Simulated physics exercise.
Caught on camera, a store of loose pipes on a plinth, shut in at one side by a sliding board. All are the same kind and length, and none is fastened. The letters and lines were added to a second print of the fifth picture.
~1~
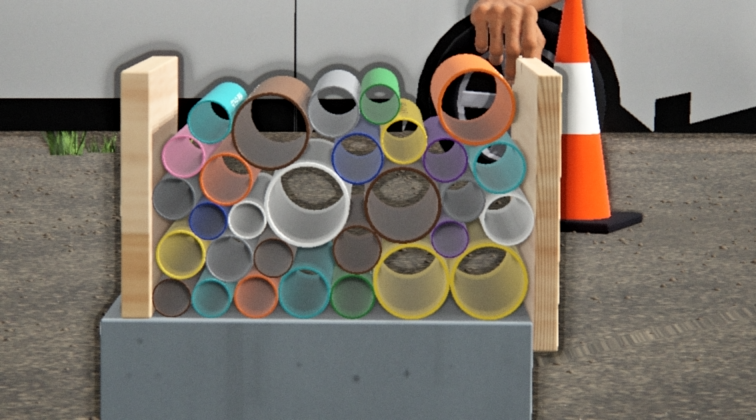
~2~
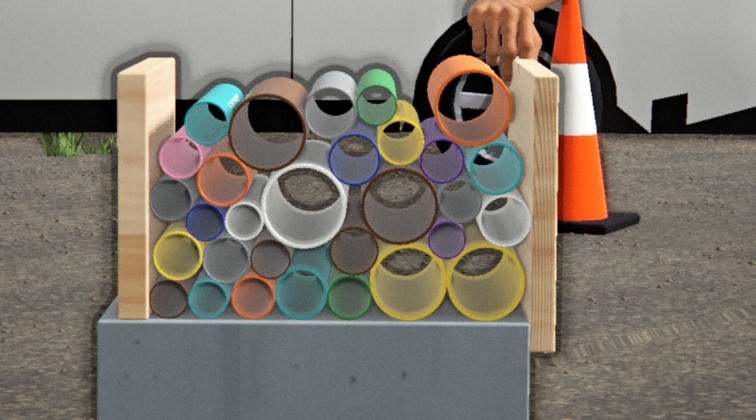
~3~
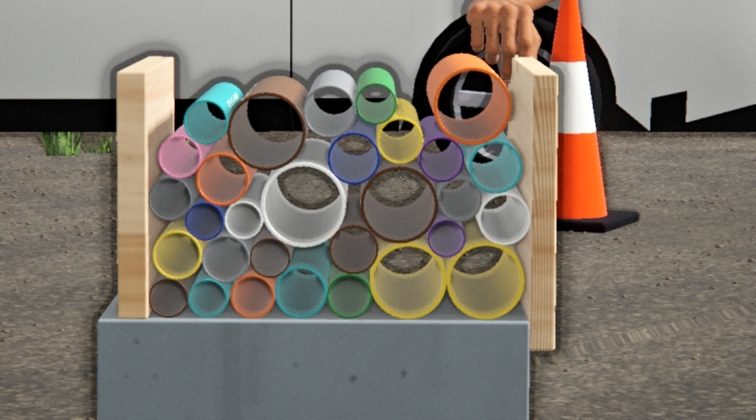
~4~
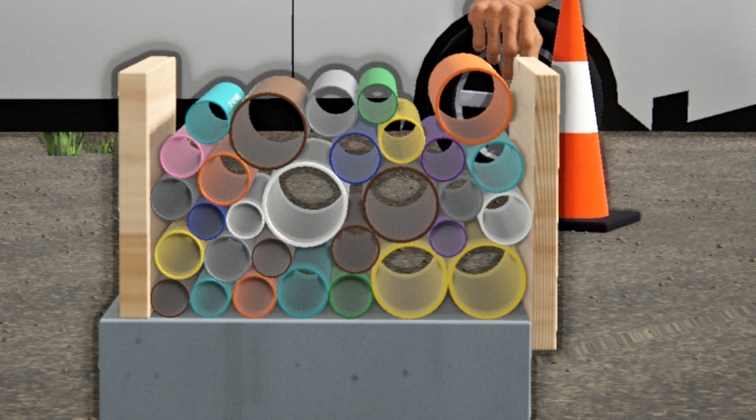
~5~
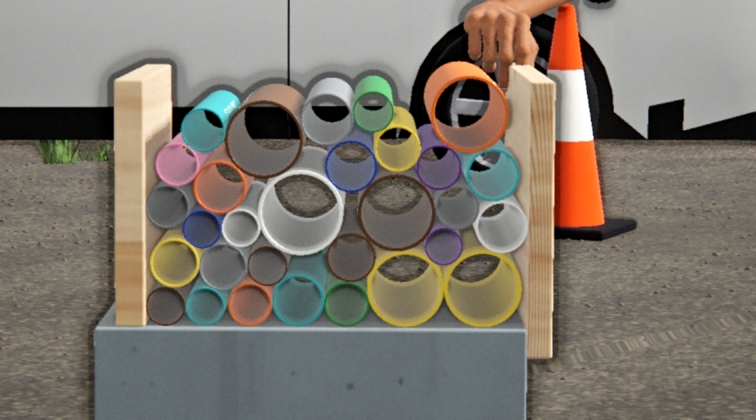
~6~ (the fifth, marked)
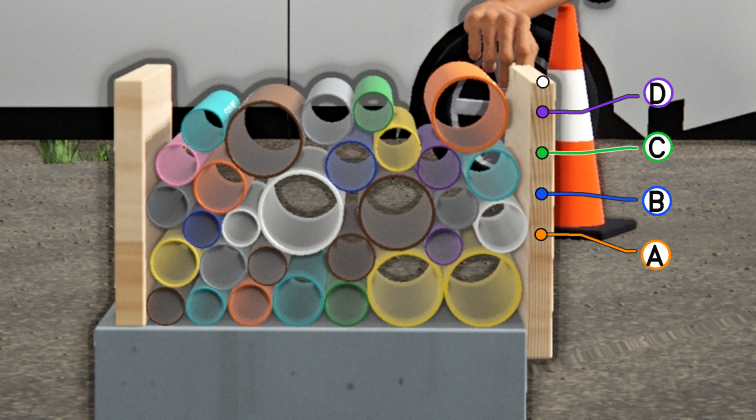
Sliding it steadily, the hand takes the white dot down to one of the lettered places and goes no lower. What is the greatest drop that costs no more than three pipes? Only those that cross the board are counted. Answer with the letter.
No lower than A.
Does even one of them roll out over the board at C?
No.
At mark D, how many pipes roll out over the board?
At D the number is none.
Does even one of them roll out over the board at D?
No, at D.
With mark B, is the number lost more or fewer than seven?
It loses fewer than seven.
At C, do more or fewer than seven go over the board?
It loses fewer than seven.
On the marked copy, A at (541, 235); B at (542, 193); C at (542, 153); D at (543, 112); the white dot at (543, 82).
With A. Early on, top of the board (529, 156).
Further on, top of the board (528, 234).
At the end, top of the board (528, 234), none out over the board.
As for the rest, B none out over the board; C none out over the board; D none out over the board.
